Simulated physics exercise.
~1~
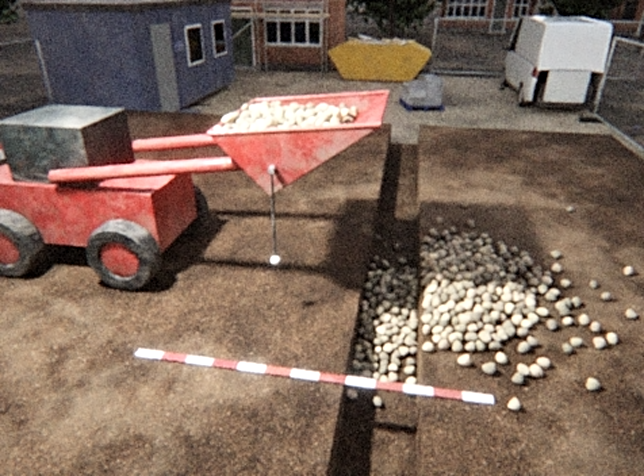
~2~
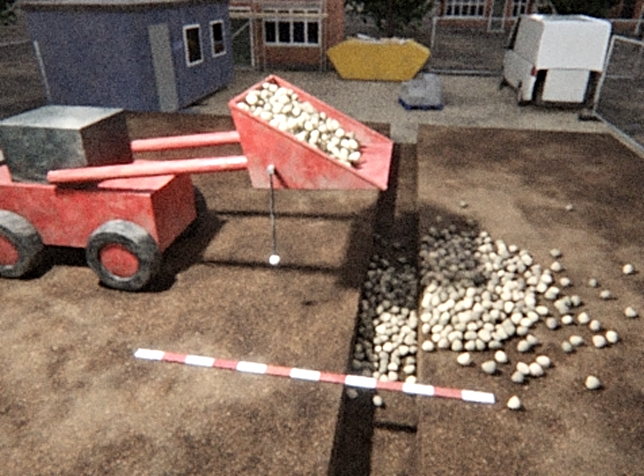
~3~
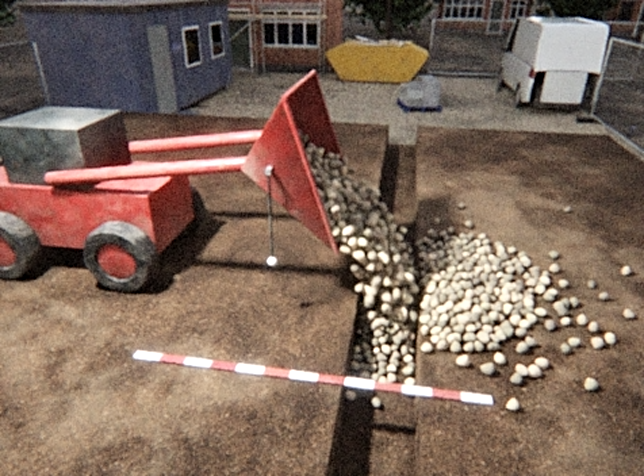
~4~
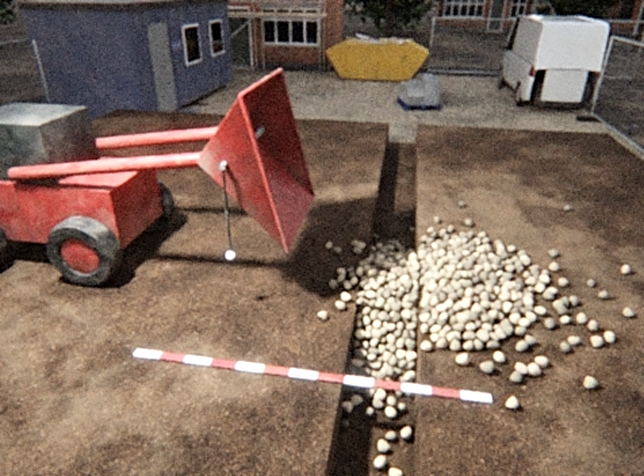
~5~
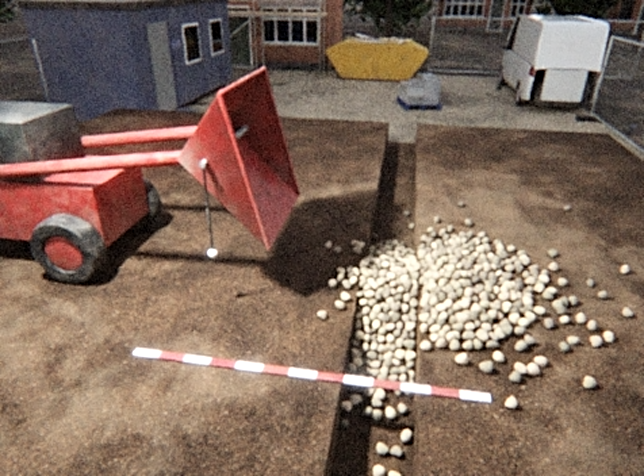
The clip opens on a small red loader at the left, its raised bucket heaped with pale rounded stones, facing a narrow trench where a similar pile already lies in and beyond the cut. A red and white striped pole rests on the brown ground in front. The bucket tips forward, and its stones slide toward the lip. It tilts more steeply, pouring them in a thick stream into the trench. The loader then backs away to the left with its bucket still tipped. It ends emptied, with stones heaped higher in the trench and a few scattered along the near edge.
